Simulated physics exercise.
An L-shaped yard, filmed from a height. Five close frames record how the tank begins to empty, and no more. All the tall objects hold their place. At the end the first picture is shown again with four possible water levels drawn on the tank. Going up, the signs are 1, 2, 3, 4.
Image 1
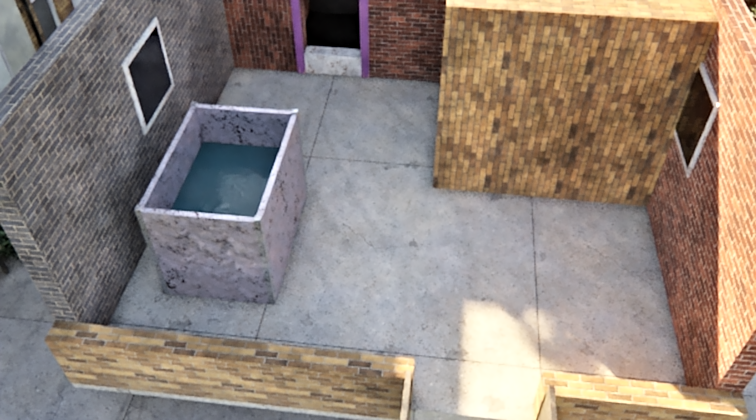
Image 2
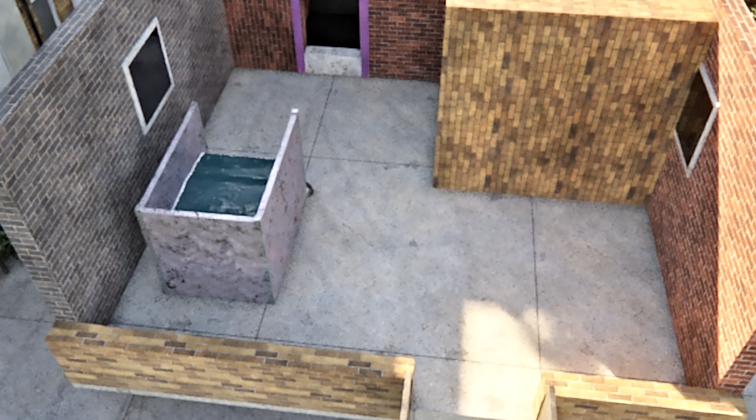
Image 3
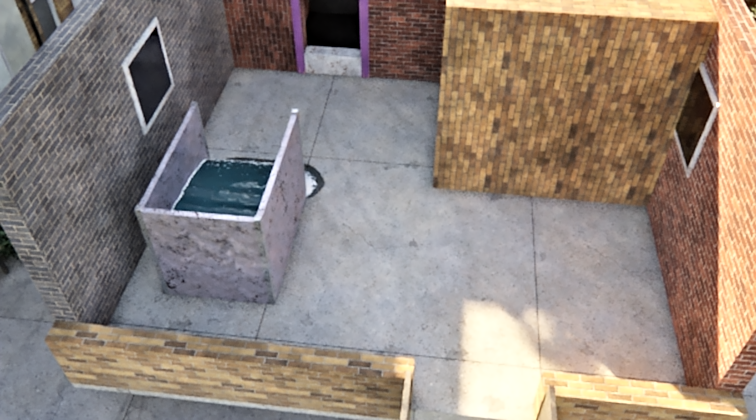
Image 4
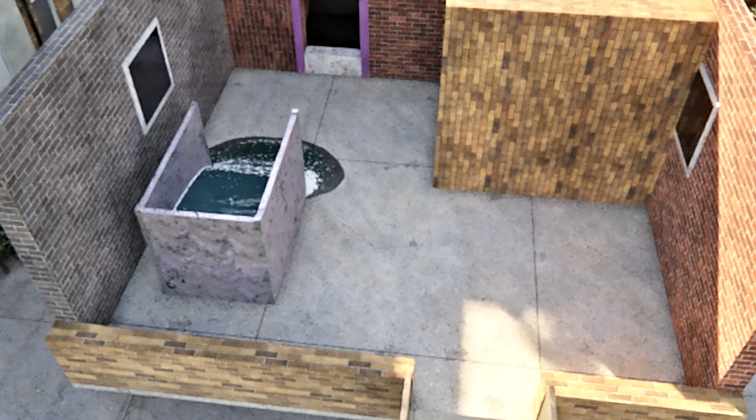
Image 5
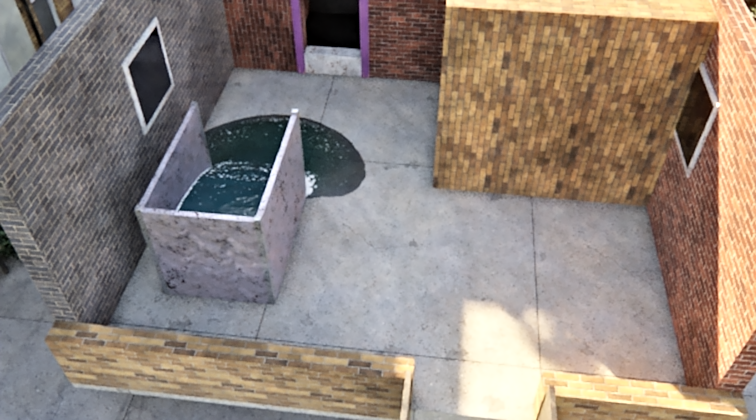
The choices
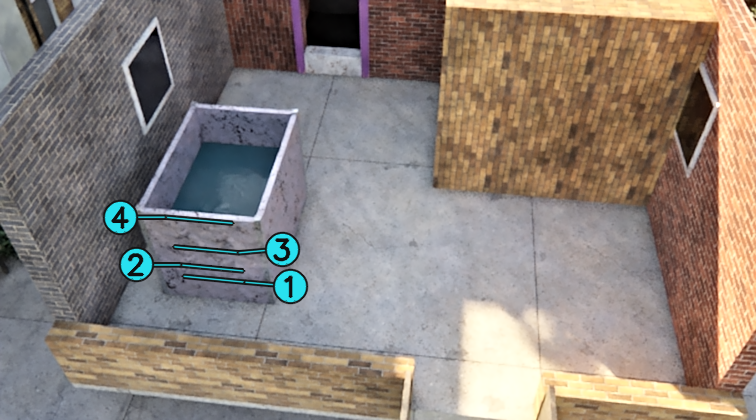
A brick-walled yard seen from above held a stone tank of still water; then the tank's back wall was gone, and water poured out behind it, spreading in a dark, rounded puddle across the paving.
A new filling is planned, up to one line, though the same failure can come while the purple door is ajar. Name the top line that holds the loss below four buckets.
Choose 3.
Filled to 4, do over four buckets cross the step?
Yes, it does.
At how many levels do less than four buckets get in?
Three of the four.
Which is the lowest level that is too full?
It is 4.
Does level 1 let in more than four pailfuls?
No.
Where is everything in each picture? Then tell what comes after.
The first picture shows water in the tank at rest, its middle at (230, 191); foot of the purple doorway at (334, 75); open gate at (479, 362).
In the second picture, 1 % of the ground under water, visible out to (308, 193).
In the third picture, 4 % of the ground under water, visible out to (315, 187).
In the fourth picture, 7 % of the ground under water, visible out to (321, 162).
In the fifth picture, 13 % of the ground under water, visible out to (326, 132).
In cyan, 1 at (214, 279); 2 at (211, 267); 3 at (206, 249); 4 at (198, 220); from the bottom up 1, 2, 3, 4.
Choosing 1, nothing gets over.
Choosing 2, nothing gets over.
Choosing 3, a splash gets over, under a bucket.
Choosing 4, about 12 bucketfuls get in.
